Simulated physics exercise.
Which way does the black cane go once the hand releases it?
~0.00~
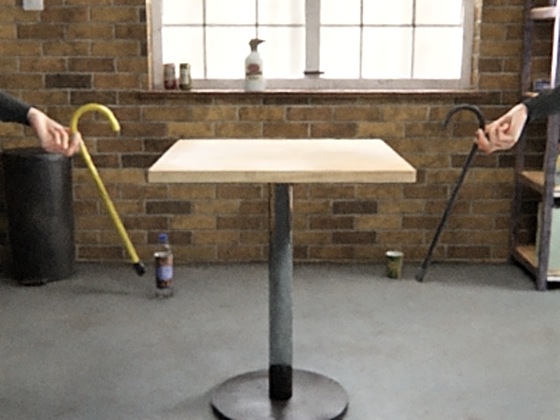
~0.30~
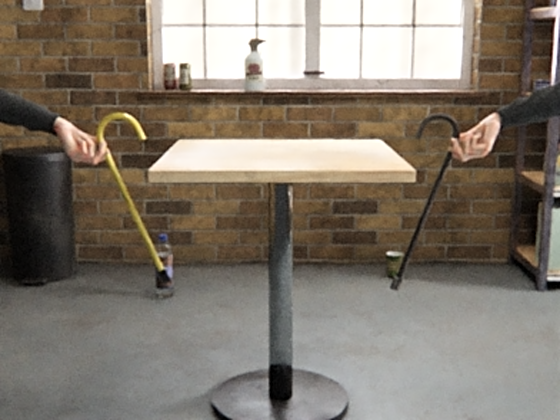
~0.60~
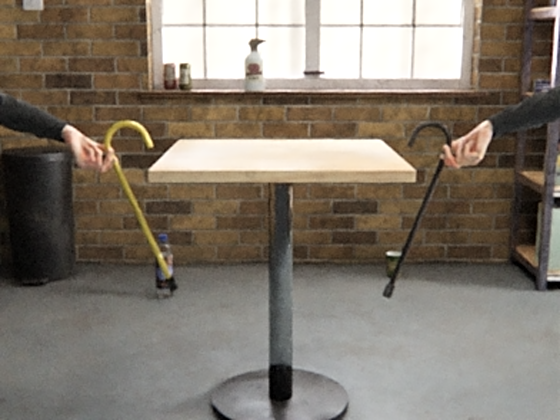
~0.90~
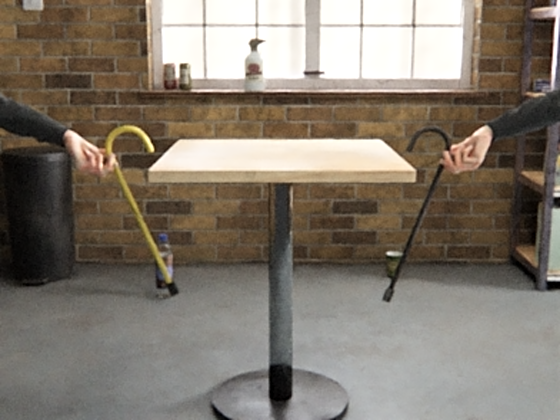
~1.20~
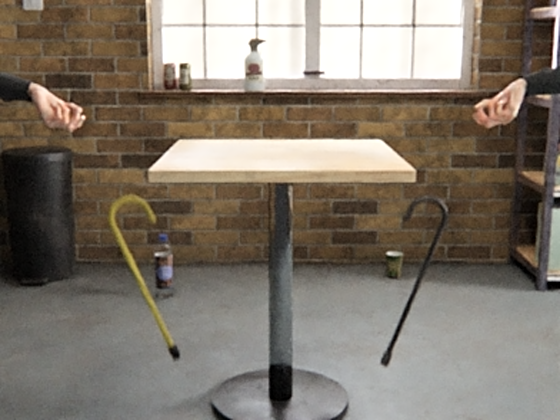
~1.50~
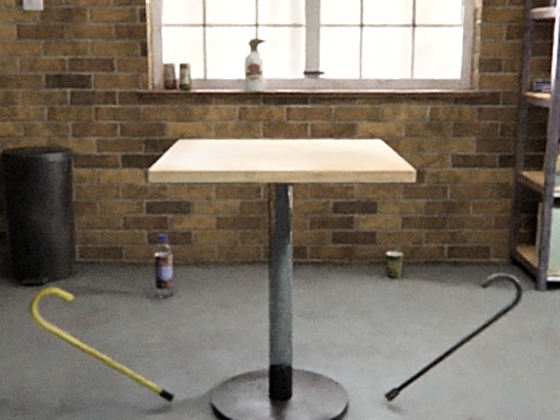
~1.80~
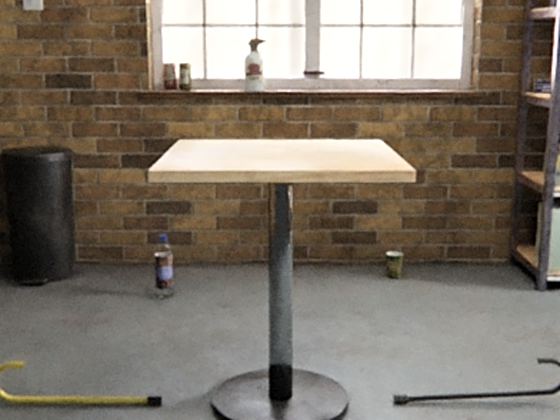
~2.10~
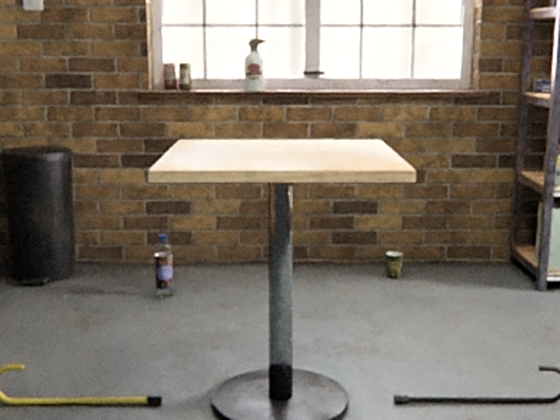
It moves down, dropping past the table's edge to the floor.
